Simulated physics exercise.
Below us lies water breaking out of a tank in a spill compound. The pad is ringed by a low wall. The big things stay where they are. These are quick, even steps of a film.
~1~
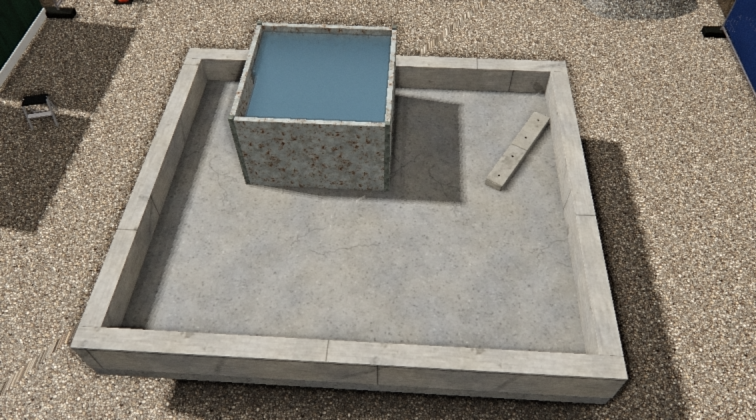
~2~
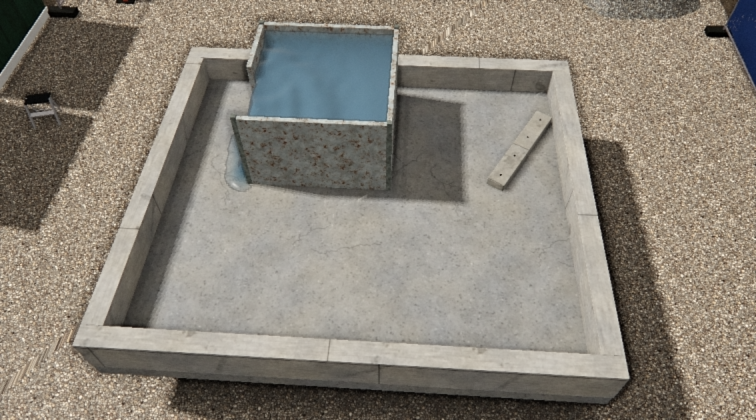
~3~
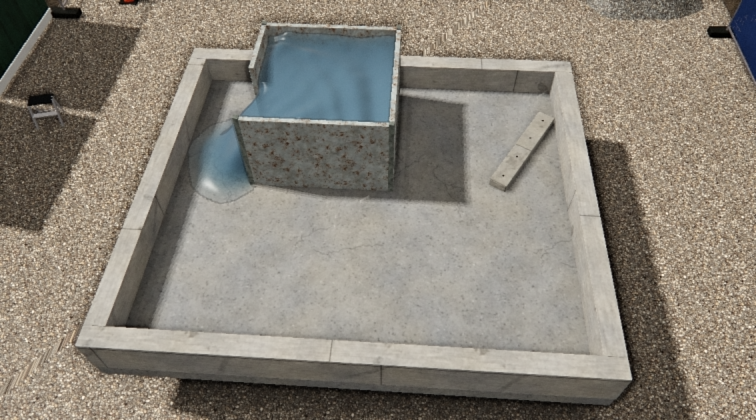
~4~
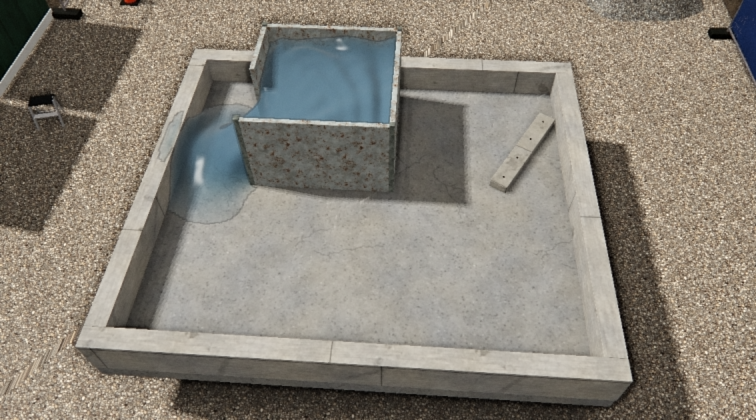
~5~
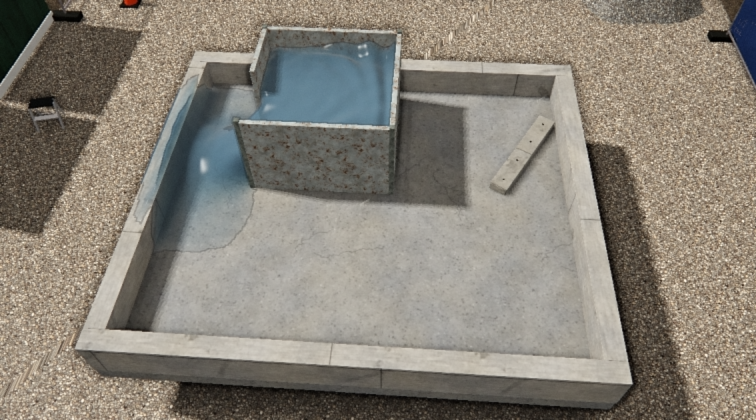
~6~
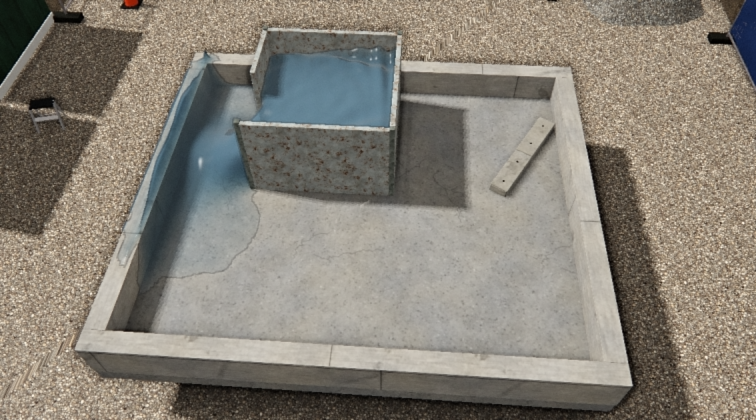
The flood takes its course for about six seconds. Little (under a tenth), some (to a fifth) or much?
It loses from a tenth to a fifth.
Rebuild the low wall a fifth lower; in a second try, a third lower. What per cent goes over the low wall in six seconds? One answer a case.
In turn 24 and 32 per cent.
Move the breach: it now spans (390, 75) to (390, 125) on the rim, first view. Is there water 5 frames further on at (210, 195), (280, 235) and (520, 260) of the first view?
One after the other: Clear, dry, covered.
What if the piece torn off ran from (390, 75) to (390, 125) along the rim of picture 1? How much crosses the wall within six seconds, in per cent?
About 4 per cent.
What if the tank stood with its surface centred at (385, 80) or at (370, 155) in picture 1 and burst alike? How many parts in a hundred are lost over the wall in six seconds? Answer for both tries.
Near 8 and 8 in a hundred.
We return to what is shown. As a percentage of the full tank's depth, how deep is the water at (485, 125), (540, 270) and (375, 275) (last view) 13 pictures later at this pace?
In that order: 2, 2 and 2 per cent.
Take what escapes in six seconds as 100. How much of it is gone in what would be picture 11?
Near 40 in a hundred.
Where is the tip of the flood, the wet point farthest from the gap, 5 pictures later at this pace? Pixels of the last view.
Roughly at (381, 363).
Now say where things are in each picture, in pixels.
The tank at (319, 75) is whole and still, in the first picture.
Water pours out at (255, 135) and has run to (241, 187), in the second picture.
The front is at (201, 139), out from the gap at (257, 138), in the third picture.
The front is at (170, 206), out from the gap at (258, 141), in the fourth picture.
The front is at (156, 246), out from the gap at (258, 143), in the fifth picture.
Water pours out at (259, 144) and has run to (141, 290), in the sixth picture.
A moment on, water covers 25 % of the floor; the low wall has let 1 % over.
Next, water covers 30 % of the floor; the low wall has let 5 % over.
Then, water covers 60 % of the floor; the low wall has let 11 % over.
Later, water covers 75 % of the floor; the low wall has let 12 % over.
In the end, water covers 85 % of the floor; the low wall has let 12 % over.
